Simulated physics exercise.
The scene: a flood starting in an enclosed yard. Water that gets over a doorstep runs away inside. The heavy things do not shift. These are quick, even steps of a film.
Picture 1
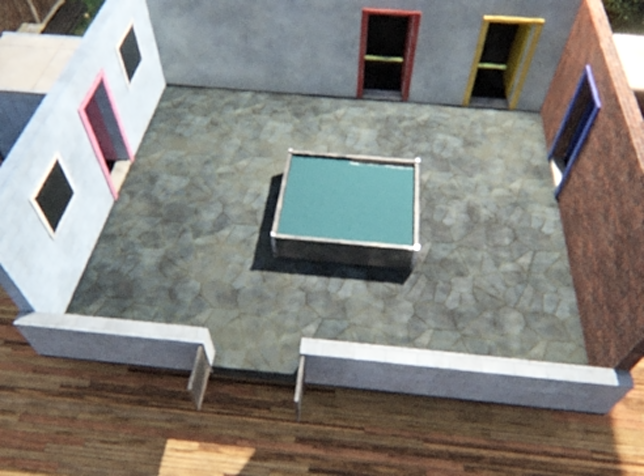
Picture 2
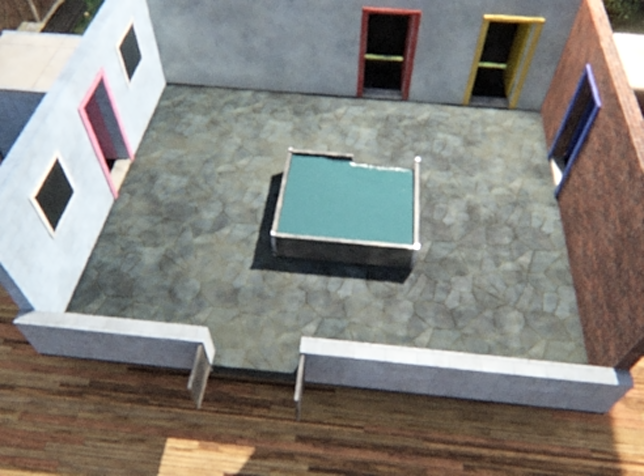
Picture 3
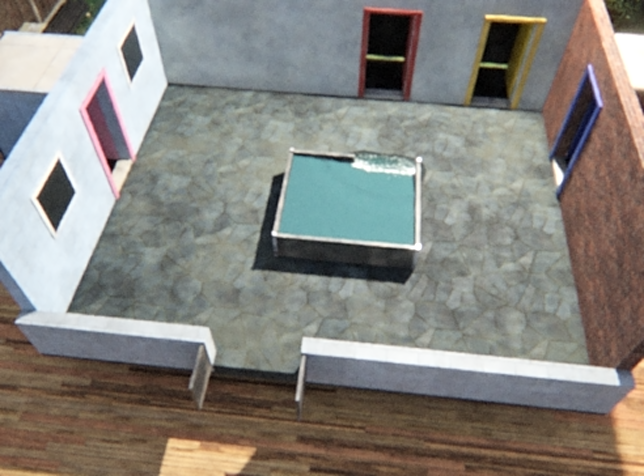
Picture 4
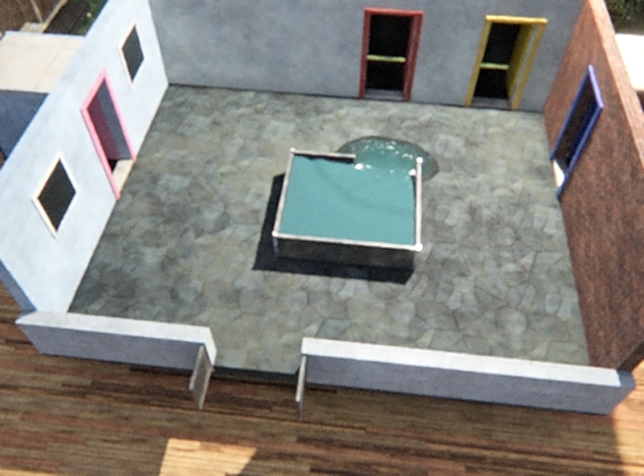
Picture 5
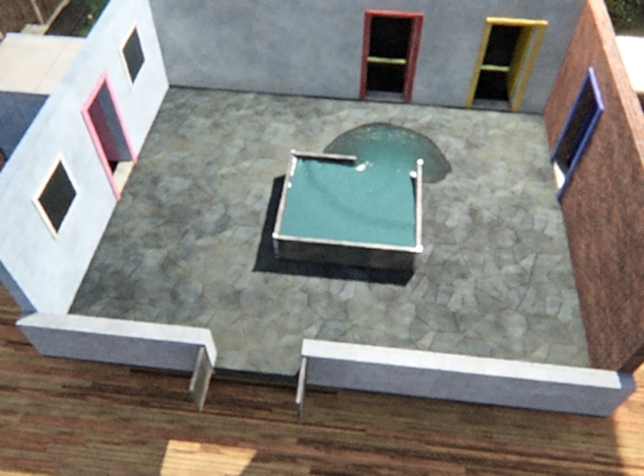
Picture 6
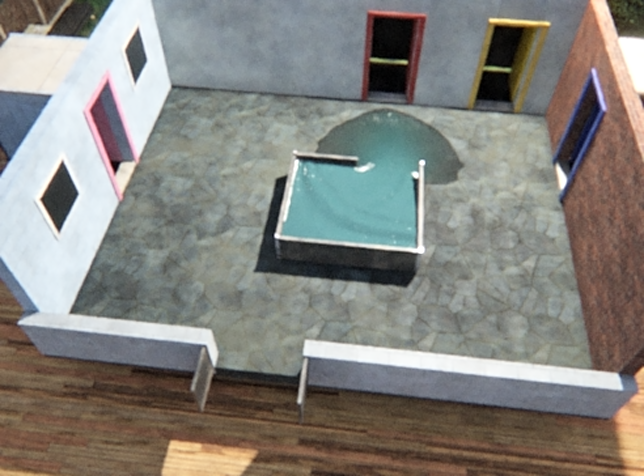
In an enclosed yard, water lies still in an open tank, then pours through its far side and spreads across the stone floor.
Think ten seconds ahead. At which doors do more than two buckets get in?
One by one: The red door floods; the pink door holds within the limit; the yellow door floods; the blue door holds within the limit.
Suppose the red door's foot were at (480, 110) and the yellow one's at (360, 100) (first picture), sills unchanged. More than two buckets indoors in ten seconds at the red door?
The red one lets more in.
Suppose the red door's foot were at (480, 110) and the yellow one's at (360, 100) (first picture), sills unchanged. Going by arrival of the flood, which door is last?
I say the one in pink.
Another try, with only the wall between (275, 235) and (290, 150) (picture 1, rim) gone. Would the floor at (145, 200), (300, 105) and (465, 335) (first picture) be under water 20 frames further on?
In turn: Flooded, no water, no water.
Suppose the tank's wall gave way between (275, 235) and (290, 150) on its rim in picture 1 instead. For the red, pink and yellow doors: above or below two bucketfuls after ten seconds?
My reading: The red one takes less; the pink one is over; the yellow one stays under.
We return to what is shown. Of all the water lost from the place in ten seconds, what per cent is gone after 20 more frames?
I make it 65 per cent.
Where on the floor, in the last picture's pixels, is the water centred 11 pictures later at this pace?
Near (377, 182).
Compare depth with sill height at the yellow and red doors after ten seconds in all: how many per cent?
In turn 100 and 100 per cent.
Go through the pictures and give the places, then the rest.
The first picture shows still water in the open tank at (349, 199).
In the second picture, water pours out on the open tank's far side and has run to a hidden place.
In the third picture, water pours out on the open tank's far side and has run to a hidden place.
In the fourth picture, water pours out on the open tank's far side and has run to (370, 139).
In the fifth picture, water pours out on the open tank's far side and has run to (375, 126).
In the sixth picture, the front is at (378, 112), out from the gap on the open tank's far side.
A moment on, water covers 15 % of the floor; the red door over two buckets in, the pink door not reached, the yellow door not reached, the blue door not reached.
Next, water covers 20 % of the floor; the red door far over two buckets in, the pink door not reached, the yellow door under two buckets in, the blue door not reached.
Then, water covers 30 % of the floor; the red door far over two buckets in, the pink door not reached, the yellow door over two buckets in, the blue door wet at the sill, nothing in.
Later, water covers 55 % of the floor; the red door far over two buckets in, the pink door wet at the sill, nothing in, the yellow door over two buckets in, the blue door wet at the sill, nothing in.
In the end, water covers 75 % of the floor; the red door far over two buckets in, the pink door wet at the sill, nothing in, the yellow door over two buckets in, the blue door wet at the sill, nothing in.
